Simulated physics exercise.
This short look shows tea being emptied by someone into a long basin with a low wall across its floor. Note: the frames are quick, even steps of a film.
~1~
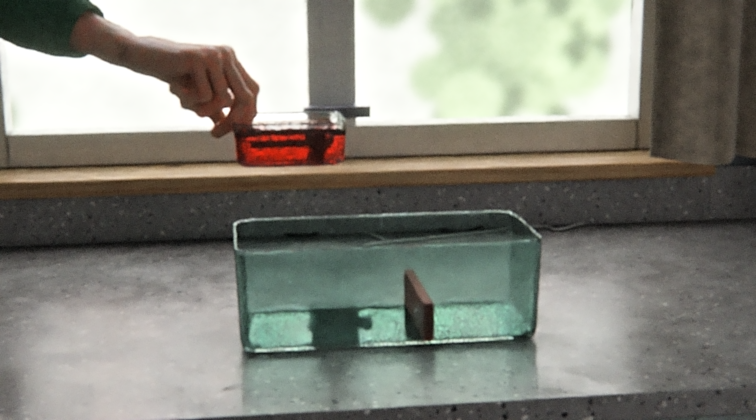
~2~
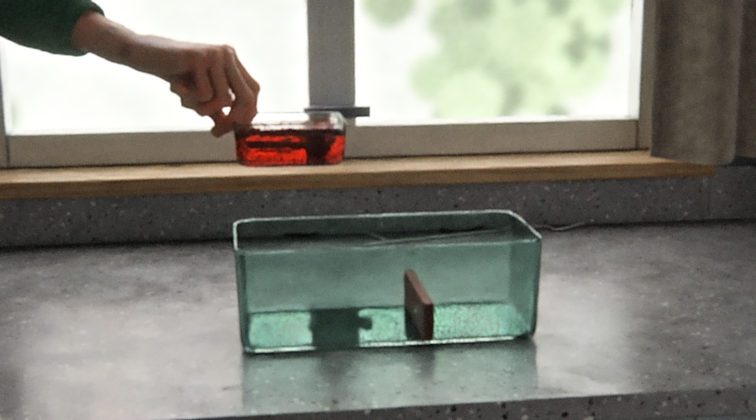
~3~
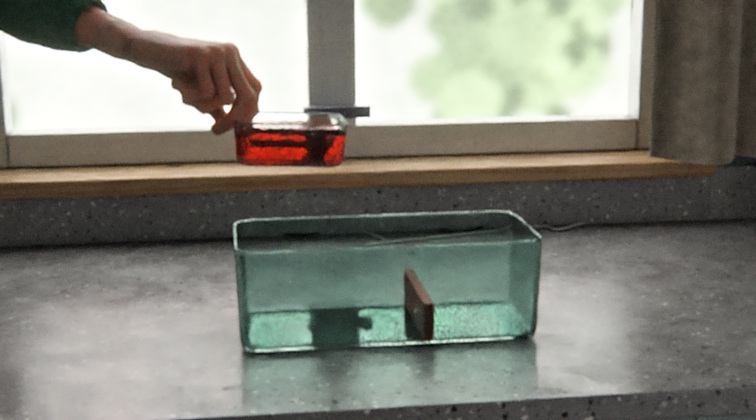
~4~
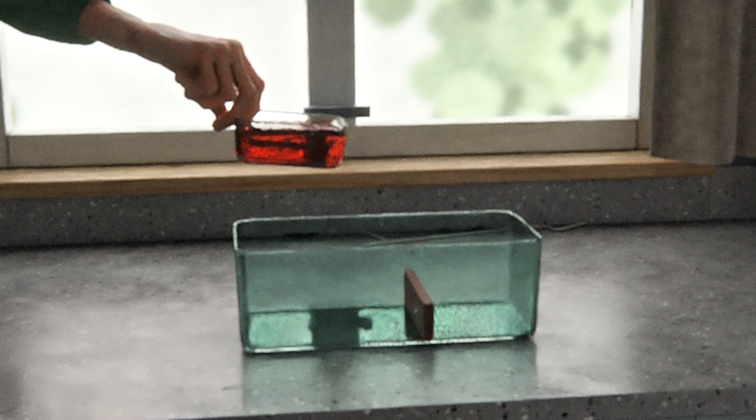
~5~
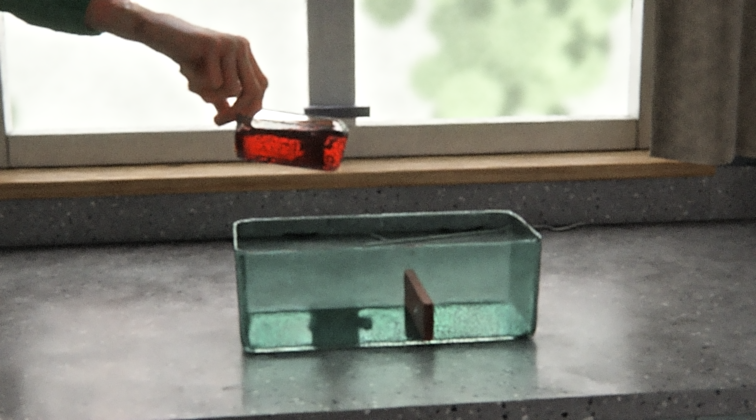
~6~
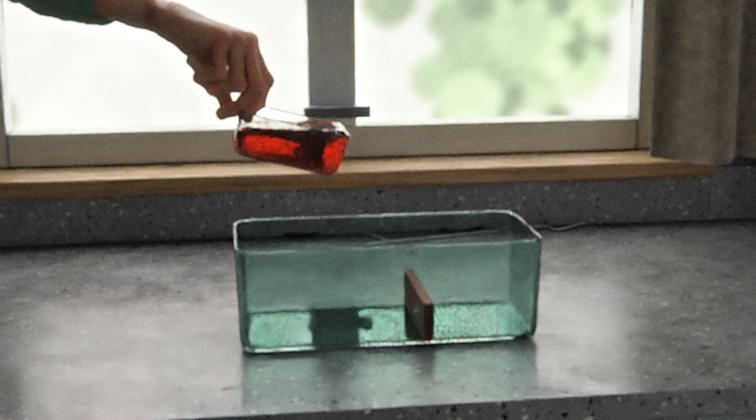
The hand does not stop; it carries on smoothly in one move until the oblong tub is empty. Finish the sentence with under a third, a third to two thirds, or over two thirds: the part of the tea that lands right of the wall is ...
It is under a third.
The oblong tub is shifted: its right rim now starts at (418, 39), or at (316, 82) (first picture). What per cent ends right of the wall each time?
Try one: 85 %; try two: 5 %.
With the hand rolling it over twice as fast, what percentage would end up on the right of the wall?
I'd estimate about 5 percent ends up there.
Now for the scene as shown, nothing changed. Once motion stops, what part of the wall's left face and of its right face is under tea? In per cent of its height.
Once still, it is 30 % on the left and 0 % on the right.
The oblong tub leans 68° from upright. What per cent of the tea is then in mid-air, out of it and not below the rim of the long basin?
Airborne fraction: Approx. 30 %.
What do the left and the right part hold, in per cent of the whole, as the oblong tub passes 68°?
45 percent or so left, 0 percent or so right.
A moment on, the oblong tub is tipped part way and 22 per cent is still to pour, 47 is left of the wall and 1 right of it.
Next, the oblong tub is tipped right over and 3 per cent is still to pour, 90 is left of the wall and 2 right of it.
Then the oblong tub is tipped right over and 0 per cent is still to pour, 96 is left of the wall and 3 right of it.
Later the oblong tub is tipped right over and 0 per cent is still to pour, 96 is left of the wall and 3 right of it.
At rest 96 per cent lies left of the wall, 3 right of it and 1 outside.
